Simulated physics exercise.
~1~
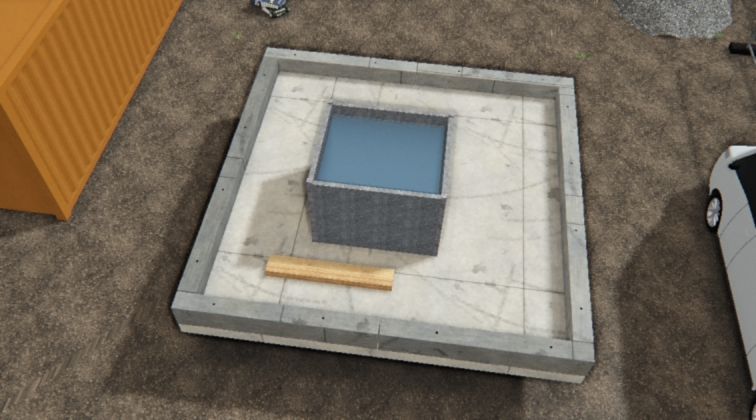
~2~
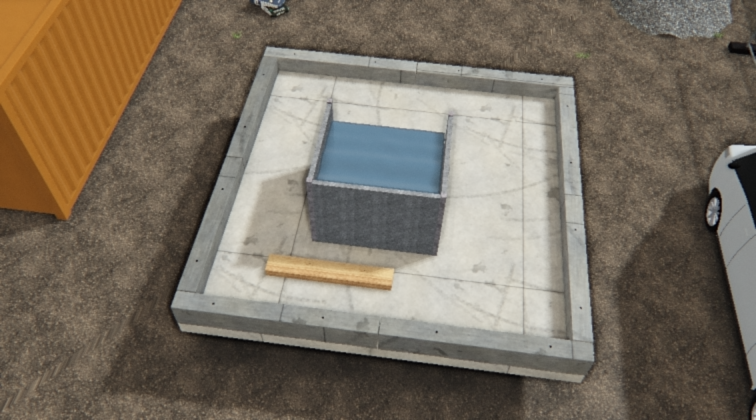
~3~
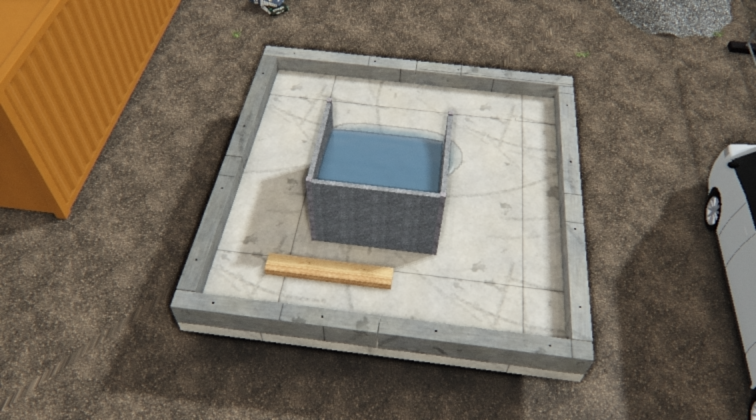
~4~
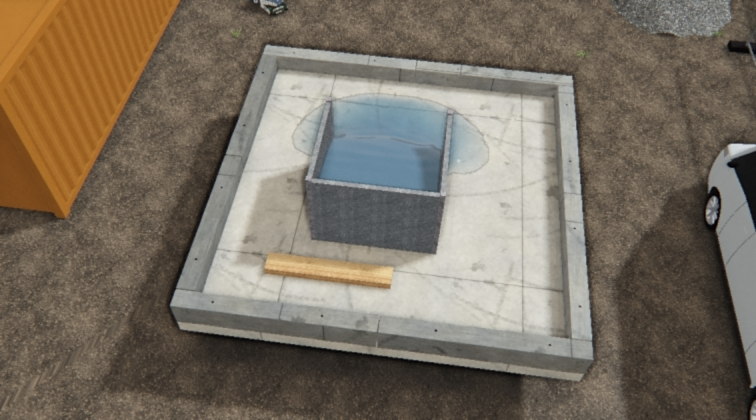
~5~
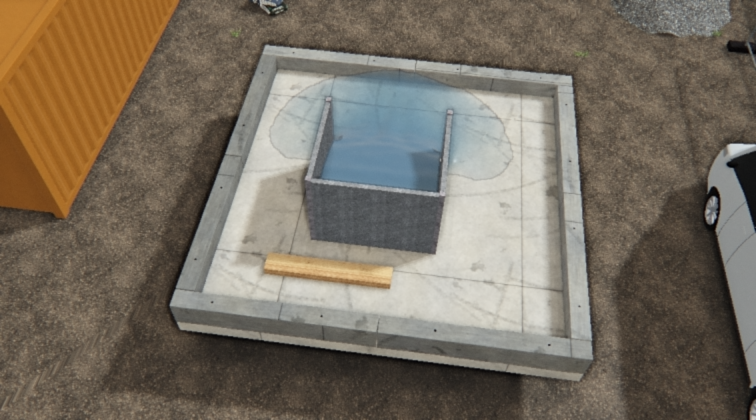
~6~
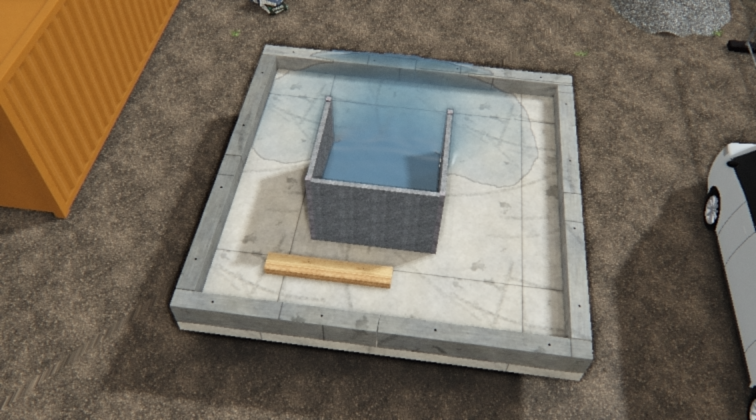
On a walled concrete pad, a square, open tank stood full of blue water until its far side opened, and water poured out and spread in a widening pool across the back of the pad.
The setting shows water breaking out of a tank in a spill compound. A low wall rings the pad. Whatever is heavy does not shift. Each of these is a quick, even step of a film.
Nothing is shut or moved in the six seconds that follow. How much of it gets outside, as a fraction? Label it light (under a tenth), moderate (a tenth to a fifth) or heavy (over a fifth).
Heavy.
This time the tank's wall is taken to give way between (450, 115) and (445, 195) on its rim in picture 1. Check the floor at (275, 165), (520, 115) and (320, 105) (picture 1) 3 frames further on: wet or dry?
Going through them in order gives still bare, waterlogged, still bare.
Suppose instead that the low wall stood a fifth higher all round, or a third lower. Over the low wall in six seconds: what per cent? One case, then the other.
In the first case about 16 in a hundred, in the second about 44 in a hundred.
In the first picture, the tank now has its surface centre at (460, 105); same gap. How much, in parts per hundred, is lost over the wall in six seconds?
38 %.
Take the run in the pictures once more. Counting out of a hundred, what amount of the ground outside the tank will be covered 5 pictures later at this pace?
Roughly 45 %.
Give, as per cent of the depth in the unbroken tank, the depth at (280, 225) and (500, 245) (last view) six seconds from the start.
Taking them in turn: 12 in a hundred, then 6 in a hundred.
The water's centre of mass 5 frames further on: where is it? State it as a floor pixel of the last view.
That comes out near (391, 140).
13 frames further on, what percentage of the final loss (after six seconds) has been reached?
I'd estimate some 95 per cent.
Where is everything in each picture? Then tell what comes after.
In the first picture, the open tank at (384, 152) is whole and still.
In the second picture, the front is at a hidden place, out from the gap on the open tank's far side.
In the third picture, the front is at a hidden place, out from the gap on the open tank's far side.
In the fourth picture, water pours out on the open tank's far side and has run to a hidden place.
In the fifth picture, water pours out on the open tank's far side and has run to (344, 76).
In the sixth picture, the front is at (297, 71), out from the gap on the open tank's far side.
A moment on, water covers 40 % of the floor; the low wall has let 3 % over.
Next, water covers 40 % of the floor; the low wall has let 11 % over.
Then, water covers 60 % of the floor; the low wall has let 23 % over.
Later, water covers 80 % of the floor; the low wall has let 24 % over.
In the end, water covers 85 % of the floor; the low wall has let 24 % over.
